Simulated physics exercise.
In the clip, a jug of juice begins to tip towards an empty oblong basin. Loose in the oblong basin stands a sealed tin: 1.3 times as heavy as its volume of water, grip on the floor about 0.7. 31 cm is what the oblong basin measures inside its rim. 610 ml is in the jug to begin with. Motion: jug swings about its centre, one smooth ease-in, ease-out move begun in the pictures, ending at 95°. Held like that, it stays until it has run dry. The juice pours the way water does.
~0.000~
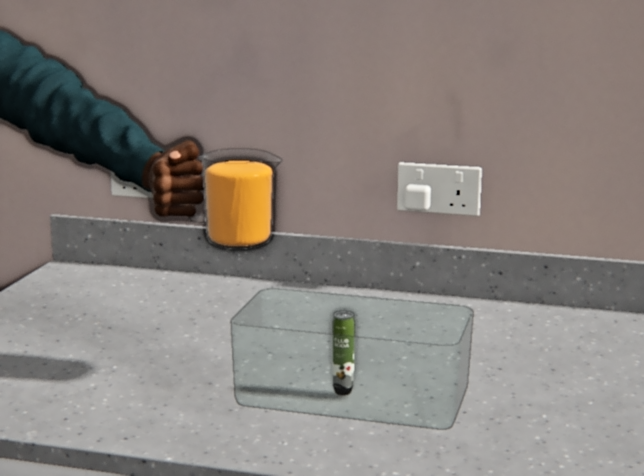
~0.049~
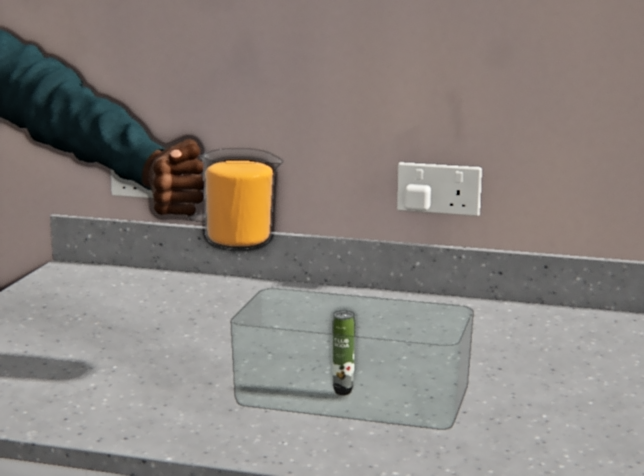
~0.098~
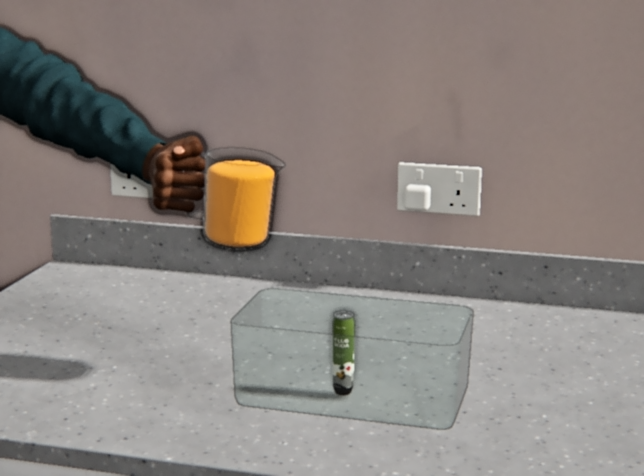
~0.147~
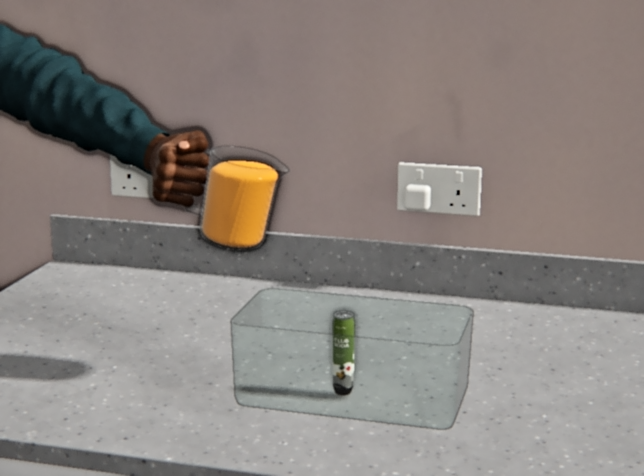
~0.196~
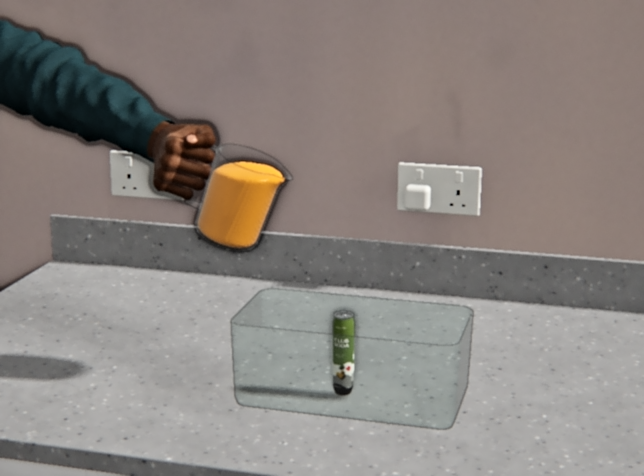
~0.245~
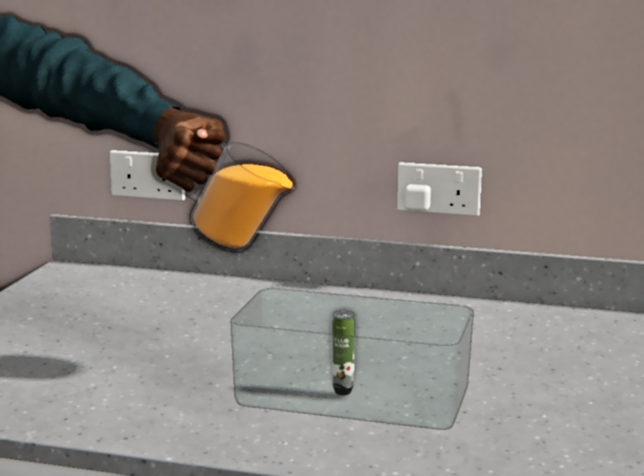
A jug of orange juice, gripped by a hand in a dark teal sleeve, hangs upright above a grey speckled counter, then leans gradually to the right. The juice shifts towards its right rim as the hand turns, while a small green tin stands still inside a clear oblong basin.
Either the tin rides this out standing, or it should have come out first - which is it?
Overturned.
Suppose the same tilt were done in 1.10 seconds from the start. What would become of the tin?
Well, the tin simply tips.
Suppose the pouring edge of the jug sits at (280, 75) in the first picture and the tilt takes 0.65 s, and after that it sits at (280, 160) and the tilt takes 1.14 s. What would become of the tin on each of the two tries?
In the first try it remains standing; in the second it comes down.
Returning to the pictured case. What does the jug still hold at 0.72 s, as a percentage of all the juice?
About 28 per cent.
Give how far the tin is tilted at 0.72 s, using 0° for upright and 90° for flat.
Near 5 degrees.
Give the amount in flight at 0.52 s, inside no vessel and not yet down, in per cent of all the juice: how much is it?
Some 24 per cent, I reckon.
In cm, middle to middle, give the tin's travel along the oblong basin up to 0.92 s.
Close to 8 cm.
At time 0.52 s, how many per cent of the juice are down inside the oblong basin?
Roughly 8 percent.
By 0.52 s the tilt is 85° and 67 per cent is still to pour; the tin stands where it began.
By 0.72 s the tilt is 95° and 28 per cent is still to pour; the tin leans 6°.
By 0.92 s the tilt is 95° and 10 per cent is still to pour; the tin lies on its side.
By 1.15 s the tilt is 95° and 3 per cent is still to pour; the tin lies on its side.
At rest the tin lies on its side.
